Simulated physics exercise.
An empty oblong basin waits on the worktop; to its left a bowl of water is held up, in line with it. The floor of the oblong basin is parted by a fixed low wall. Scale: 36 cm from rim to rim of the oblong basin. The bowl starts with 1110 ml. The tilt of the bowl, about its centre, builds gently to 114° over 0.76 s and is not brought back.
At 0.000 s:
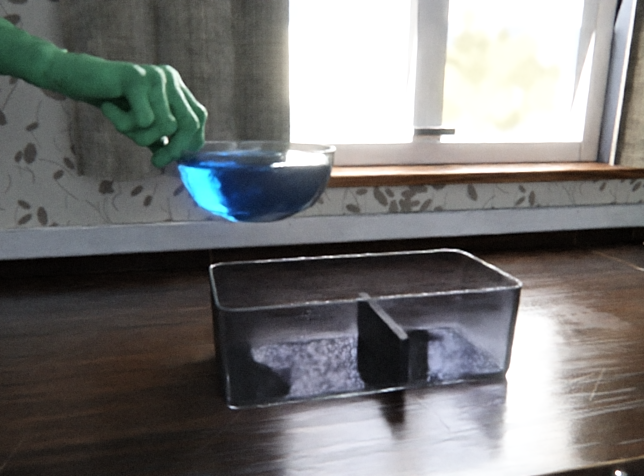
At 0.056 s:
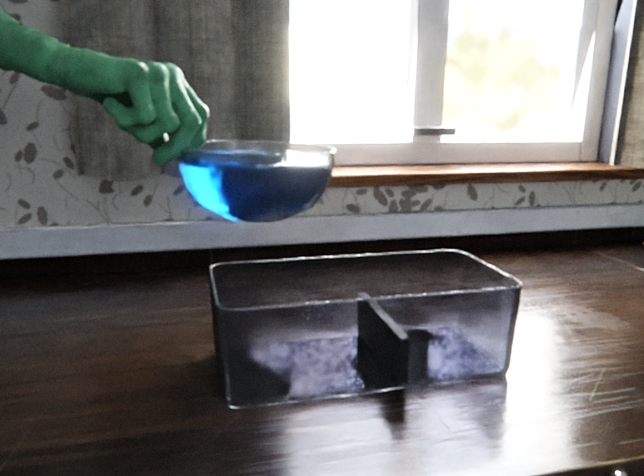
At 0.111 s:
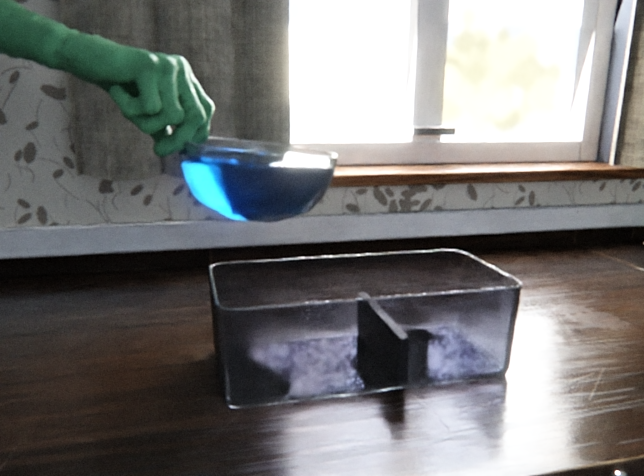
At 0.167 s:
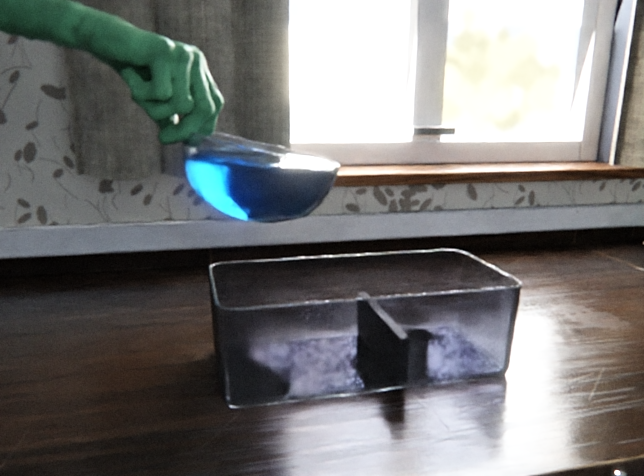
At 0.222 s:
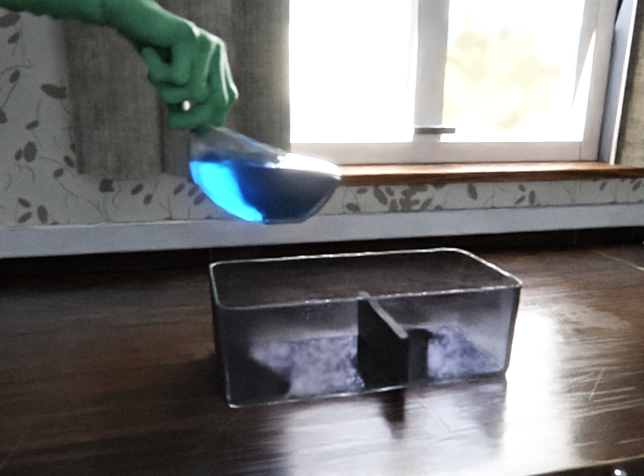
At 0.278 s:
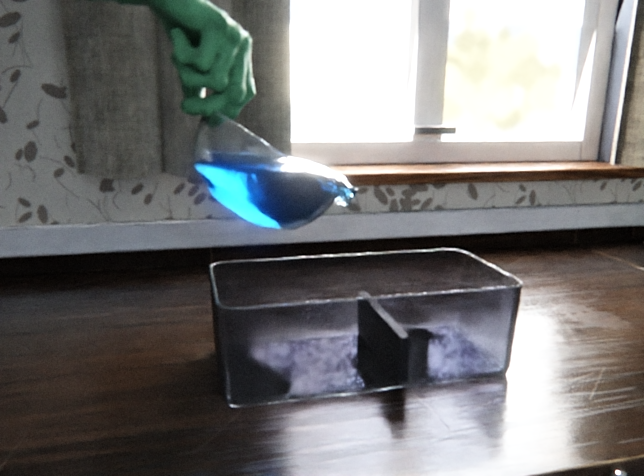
On a dark wooden worktop by a bright window, an empty oblong basin with a dividing wall sits below a clear bowl of blue water, held up to its left by a green hand. The hand gradually tilts the bowl rightward, and water begins to come over its lower right edge.
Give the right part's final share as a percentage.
About 24 per cent.
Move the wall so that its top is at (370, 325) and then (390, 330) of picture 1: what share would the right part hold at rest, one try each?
In turn about 45 and 25 per cent.
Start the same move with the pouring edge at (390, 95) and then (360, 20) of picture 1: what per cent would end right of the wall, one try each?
First 75, then 65 per cent.
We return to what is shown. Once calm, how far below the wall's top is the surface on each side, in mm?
Some 38 mm on the left and 50 mm on the right.
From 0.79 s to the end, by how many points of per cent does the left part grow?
Near 1 in a hundred.
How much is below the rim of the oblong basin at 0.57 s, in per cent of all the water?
About 70 per cent.
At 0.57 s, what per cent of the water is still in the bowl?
Near 10 in a hundred.
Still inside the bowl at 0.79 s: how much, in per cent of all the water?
About 0 per cent.
By 0.57 s the tilt is 98° and 9 per cent is still to pour, 44 is left of the wall and 25 right of it.
By 0.79 s the tilt is 114° and 0 per cent is still to pour, 69 is left of the wall and 24 right of it.
By 1.01 s the tilt is 114° and 0 per cent is still to pour, 70 is left of the wall and 24 right of it.
By 1.26 s the tilt is 114° and 0 per cent is still to pour, 70 is left of the wall and 24 right of it.
At rest 70 per cent lies left of the wall, 24 right of it and 6 outside.
